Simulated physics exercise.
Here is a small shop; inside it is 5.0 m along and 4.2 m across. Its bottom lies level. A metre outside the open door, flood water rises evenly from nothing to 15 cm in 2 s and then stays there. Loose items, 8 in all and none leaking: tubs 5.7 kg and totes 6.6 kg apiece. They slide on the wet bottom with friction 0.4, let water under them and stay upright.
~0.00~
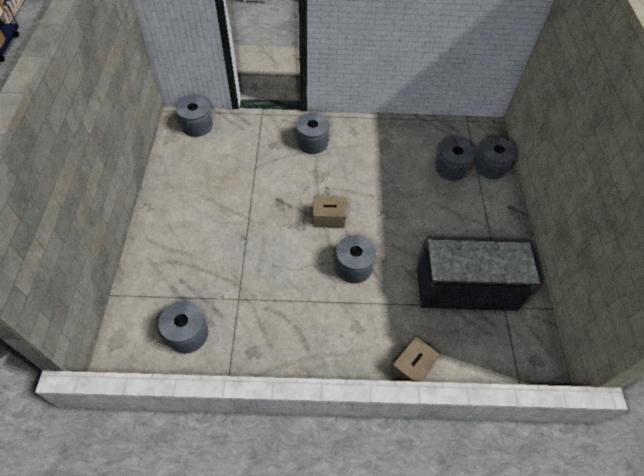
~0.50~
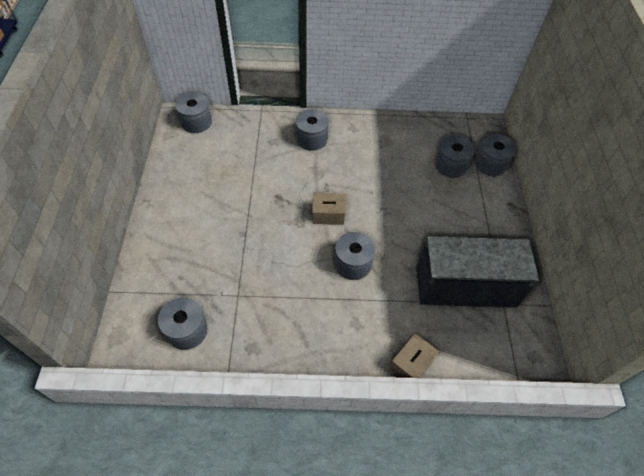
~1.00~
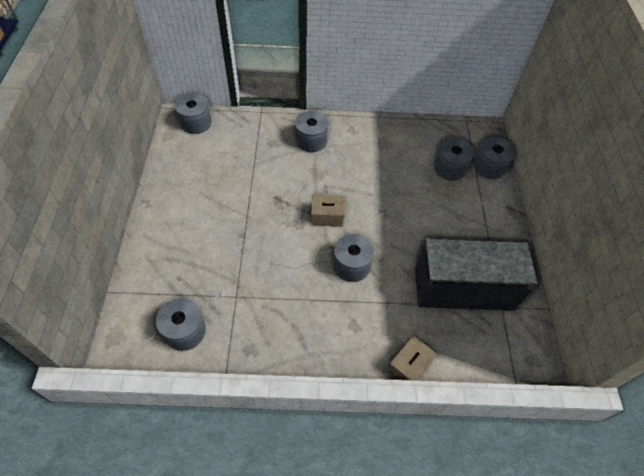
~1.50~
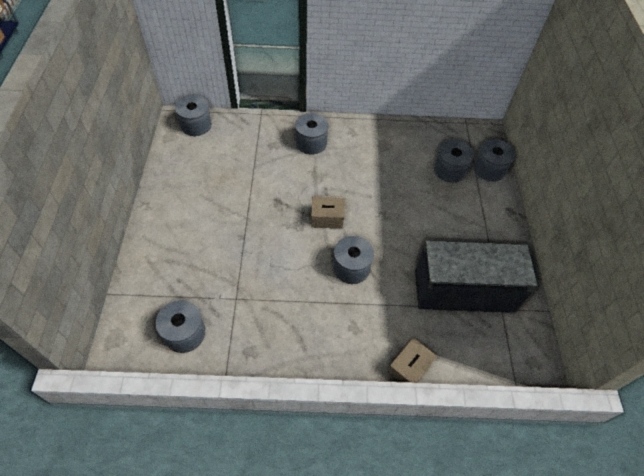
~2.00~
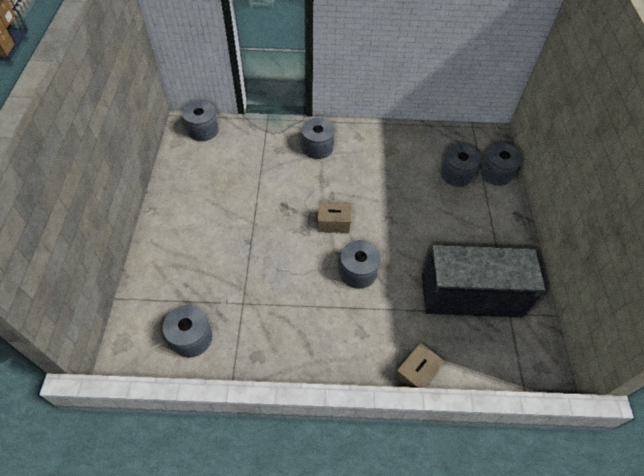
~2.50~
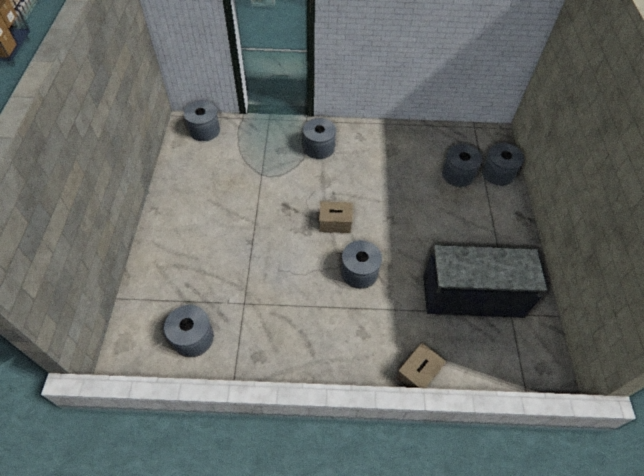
A small walled shop with a pale, stained floor and an open doorway at the back is seen from high above its cut-away front. Six grey tubs stand about the floor, with two tan boxes near the middle and front and a dark block at right in shadow. Blue-green water replaces the grey ground outside, the view shifts very slightly, and a thin patch spreads in through the doorway while the objects stay still.
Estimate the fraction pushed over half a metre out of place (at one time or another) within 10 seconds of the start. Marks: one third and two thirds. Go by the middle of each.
That comes to less than a third.
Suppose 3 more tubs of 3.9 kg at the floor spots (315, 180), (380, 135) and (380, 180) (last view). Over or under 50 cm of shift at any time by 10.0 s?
In turn: Past it, short of it, short of it.
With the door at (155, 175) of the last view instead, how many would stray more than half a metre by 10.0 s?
In that case 1 of them.
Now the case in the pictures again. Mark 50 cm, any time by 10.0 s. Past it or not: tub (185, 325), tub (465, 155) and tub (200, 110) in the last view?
In turn: Over, under, short of it.
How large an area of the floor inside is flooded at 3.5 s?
Some 4.5 m2.
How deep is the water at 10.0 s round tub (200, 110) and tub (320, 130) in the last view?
About 3 and 2 cm.
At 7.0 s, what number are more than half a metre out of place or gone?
I count 0.
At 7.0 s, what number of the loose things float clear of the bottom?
I count 1.
After 3.5 s 0 of 8 are over 50 cm from their spots; 0 afloat.
After 4.5 s 0 of 8 are over 50 cm from their spots; 0 afloat.
After 7.0 s 0 of 8 are over 50 cm from their spots; 1 afloat.
After 10.0 s 1 of 8 are over 50 cm from their spots, and 1 have been at some point; 1 afloat.
